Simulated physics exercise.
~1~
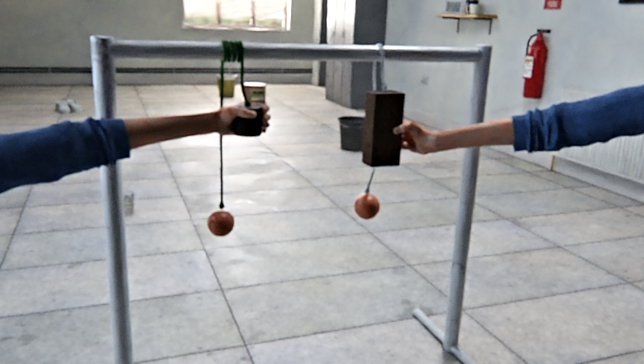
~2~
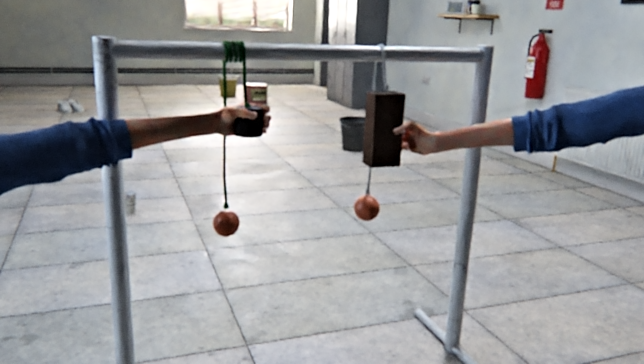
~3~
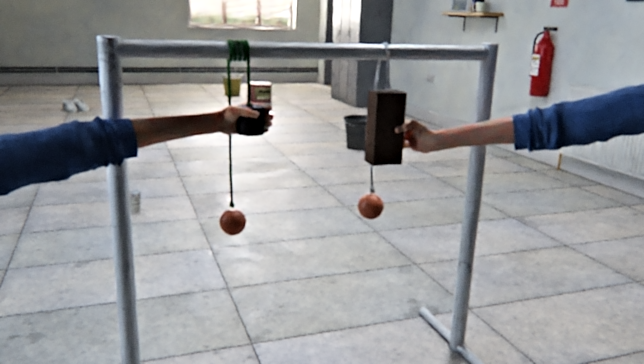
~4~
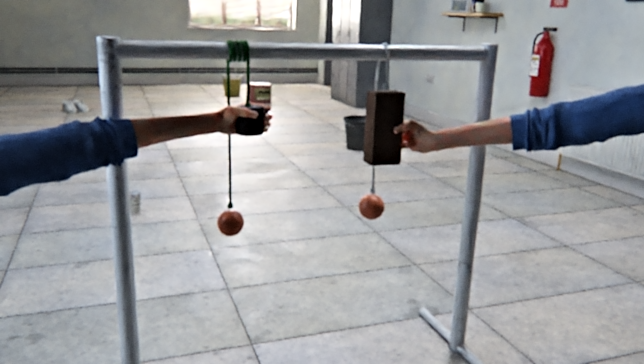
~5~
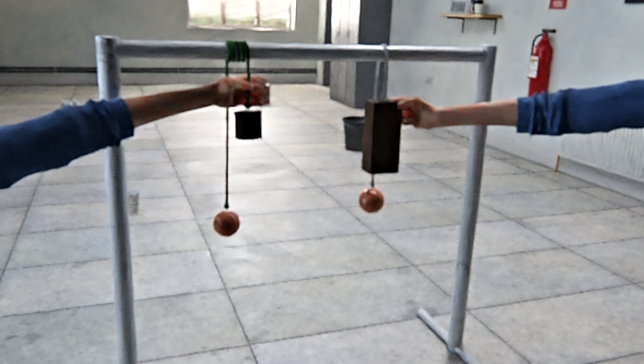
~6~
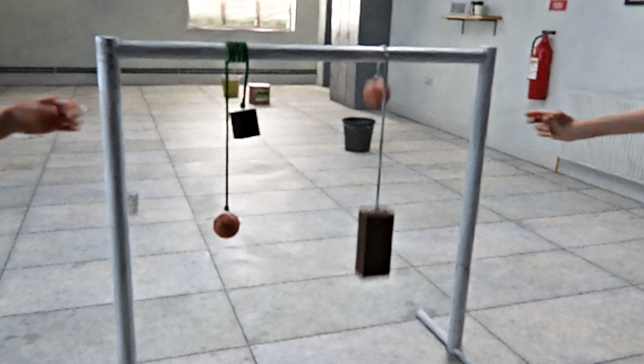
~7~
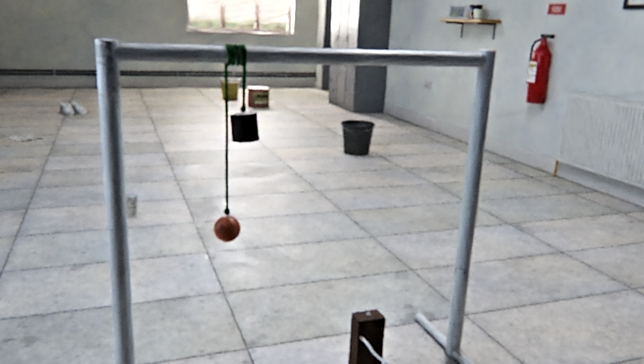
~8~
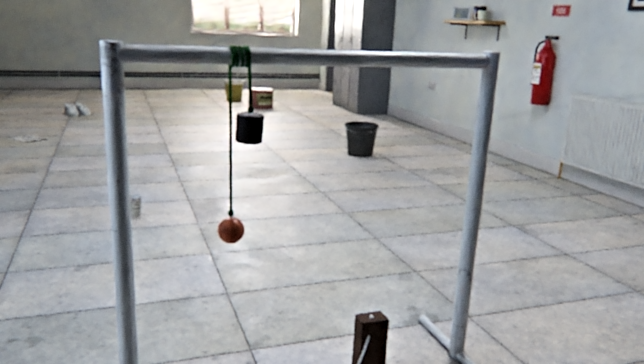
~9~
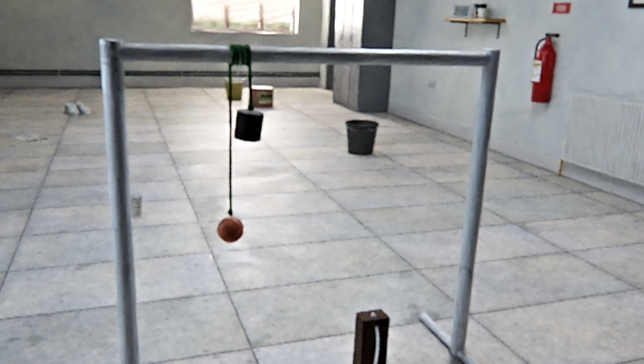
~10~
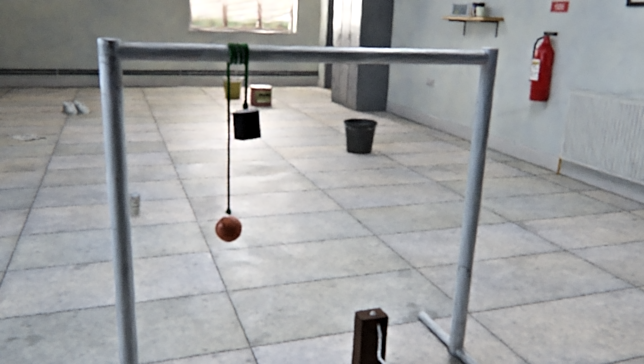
A brown block and an orange ball share a pale cord over a grey metal bar, seen from the front in a tiled room, with a red fire extinguisher on the right. To the left, a small black object and another orange ball hang from a dark cord looped round the bar in green coils. Two blue-sleeved arms reach in from either side, holding the block and the black object. The hands let go and draw back. The block drops as its ball rises to the bar, while the left pair stays hanging. Finally, the block rests upright on the floor, its ball out of sight.
